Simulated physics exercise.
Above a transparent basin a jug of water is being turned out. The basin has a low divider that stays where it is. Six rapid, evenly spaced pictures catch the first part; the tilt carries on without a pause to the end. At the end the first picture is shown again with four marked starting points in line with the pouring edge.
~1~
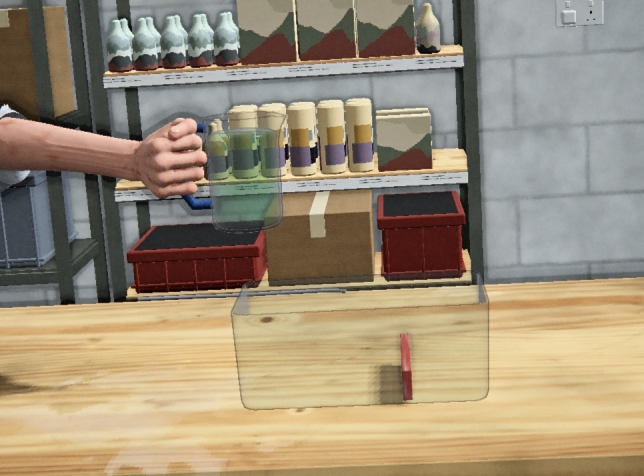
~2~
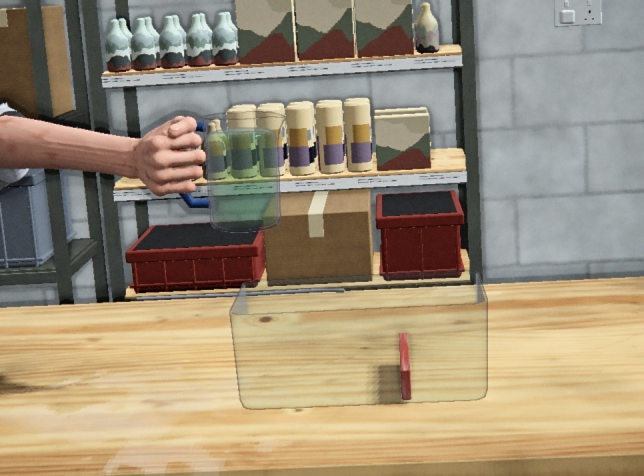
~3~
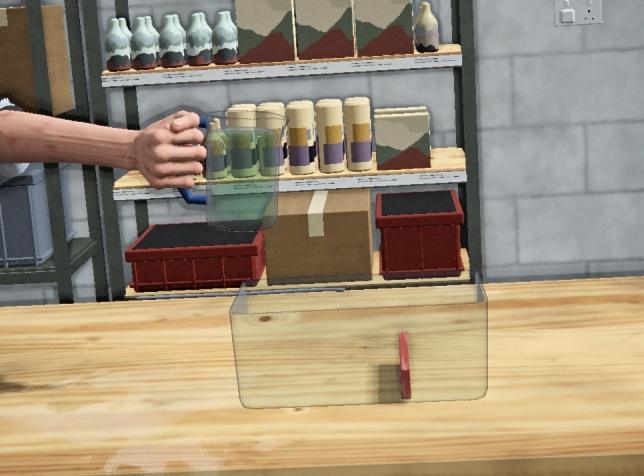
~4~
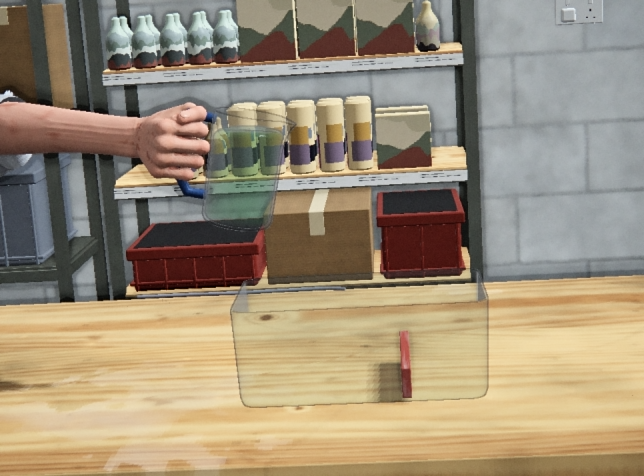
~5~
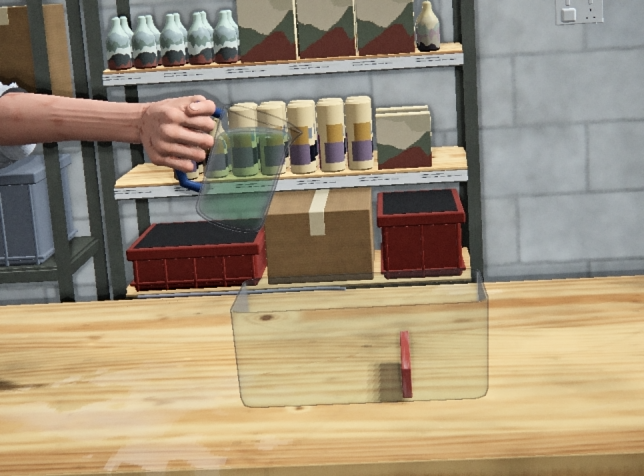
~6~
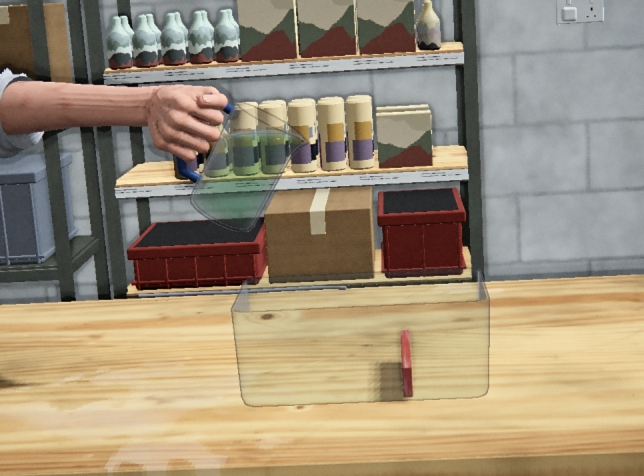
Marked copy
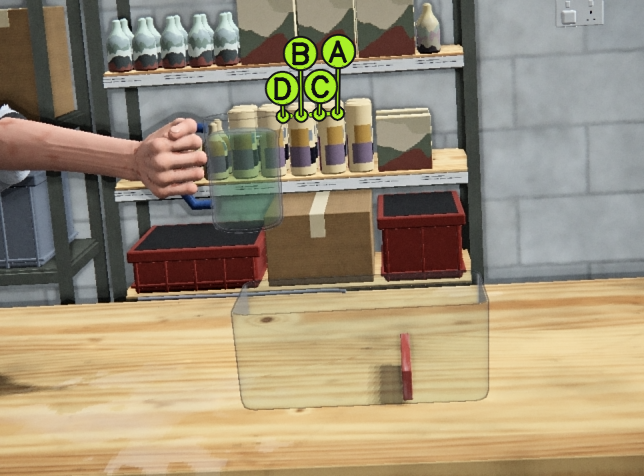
A hand slowly tilts a clear green jug to the right above a transparent basin.
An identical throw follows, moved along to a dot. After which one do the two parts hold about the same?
Place B does it best.
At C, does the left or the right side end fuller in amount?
The right one.
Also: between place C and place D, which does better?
That is place C.
In lime, A at (337, 113); B at (301, 115); C at (319, 114); D at (283, 116).
With A, about 25 % ends left of the wall and 71 % right of it; 4 % is lost outside.
With B, about 51 % ends left of the wall and 47 % right of it.
With C, about 17 % ends left of the wall and 81 % right of it.
With D, about 89 % ends left of the wall and 9 % right of it.
